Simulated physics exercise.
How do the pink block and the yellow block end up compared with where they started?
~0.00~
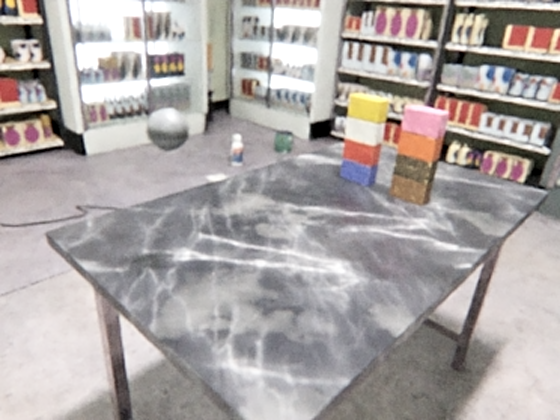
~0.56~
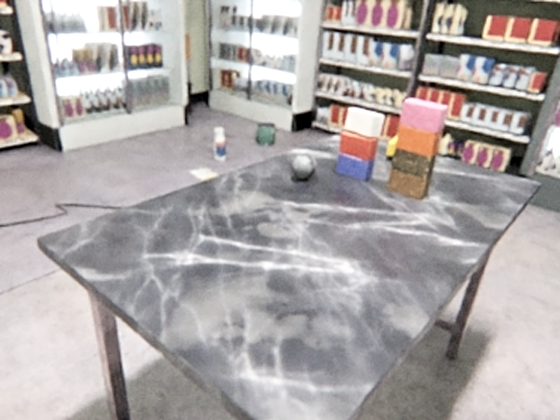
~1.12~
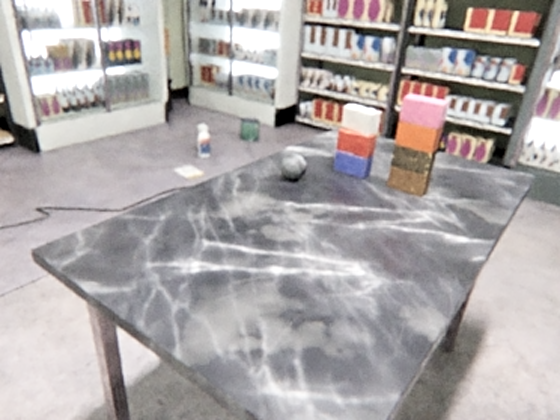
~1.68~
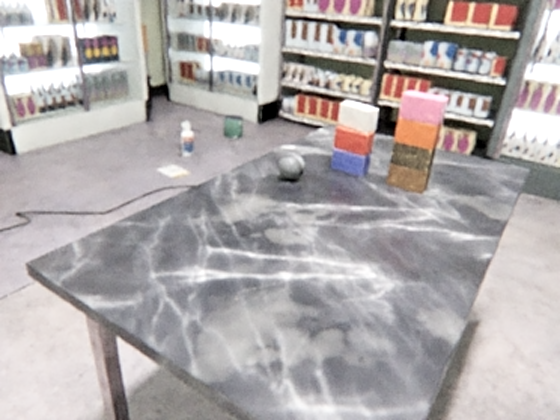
The pink block stays in its place on top of the right tower, while the yellow block leaves its spot on top of the left tower and drops out of sight.
A grey ball flies in from the left toward two small towers of coloured blocks on a dark marbled table in a shop lined with lit shelves, seen from slightly above as the view drifts gently sideways. The left tower has yellow on top of white, red and blue, while the right one is topped by pink and orange. The yellow block comes off its tower and tips over behind the gap between the towers, with the white block leaning slightly. Then the yellow block drops out of sight, and the white block sits level. The ball ends on the tabletop left of the towers, which otherwise stay standing.
